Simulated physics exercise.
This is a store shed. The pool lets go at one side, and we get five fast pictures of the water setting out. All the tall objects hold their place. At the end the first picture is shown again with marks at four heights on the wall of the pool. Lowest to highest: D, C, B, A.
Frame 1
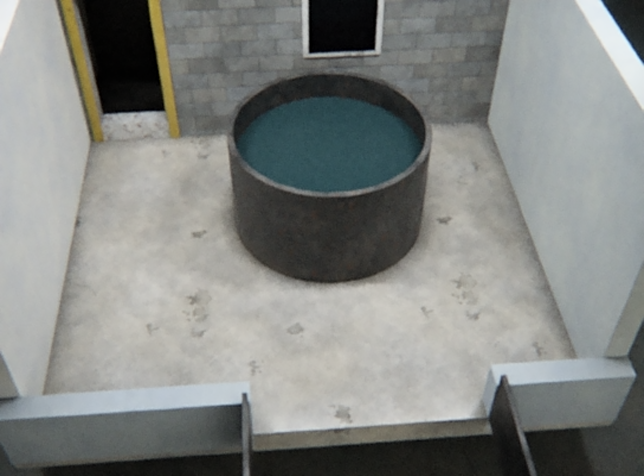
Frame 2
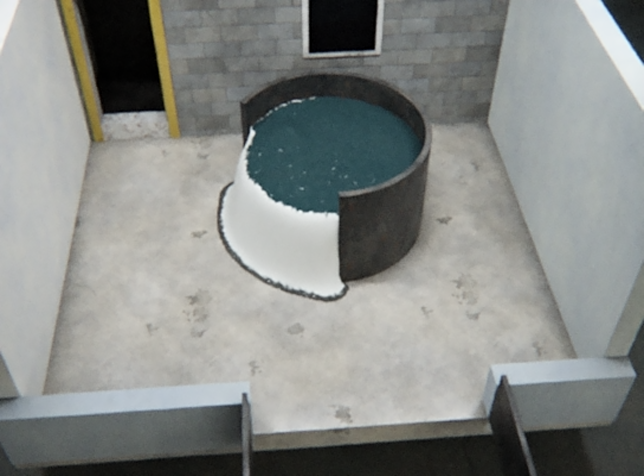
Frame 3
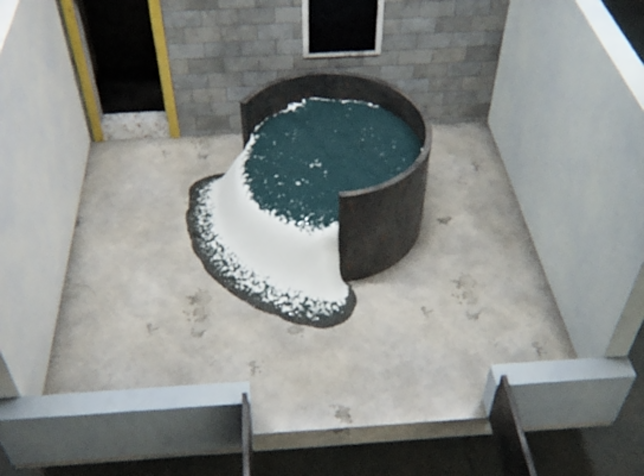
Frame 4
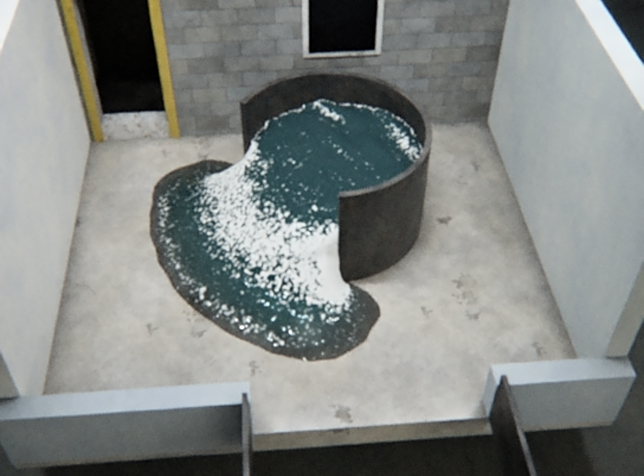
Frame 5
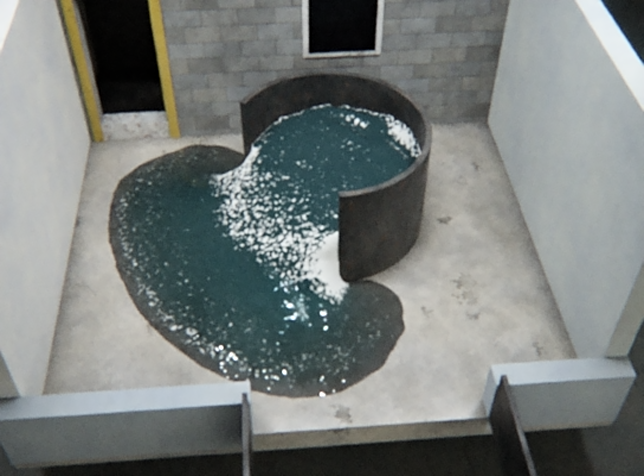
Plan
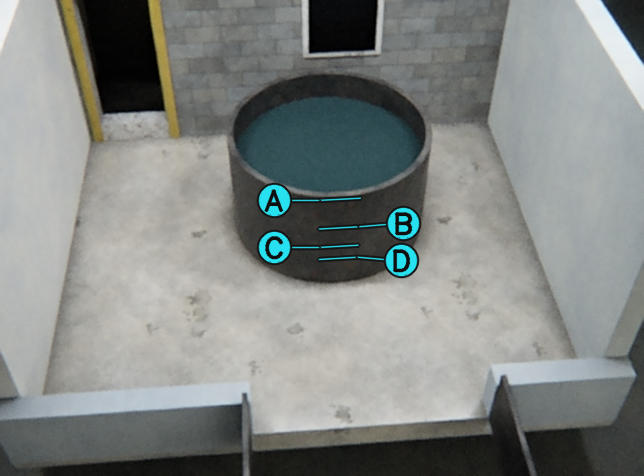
In a store shed, water pours from the round pool's open left side across the floor.
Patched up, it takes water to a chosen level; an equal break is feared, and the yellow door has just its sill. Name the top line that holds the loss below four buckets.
B will do.
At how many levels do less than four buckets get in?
Three of them.
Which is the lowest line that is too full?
That would be A.
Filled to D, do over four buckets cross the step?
No, that is safe.
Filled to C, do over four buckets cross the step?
No, that is safe.
On the marked copy, A at (339, 199); B at (339, 227); C at (338, 246); D at (338, 258); from the bottom up D, C, B, A.
With A, about 11 bucketfuls get in.
With B, a bucket or two gets in.
With C, nothing gets over.
With D, nothing gets over.
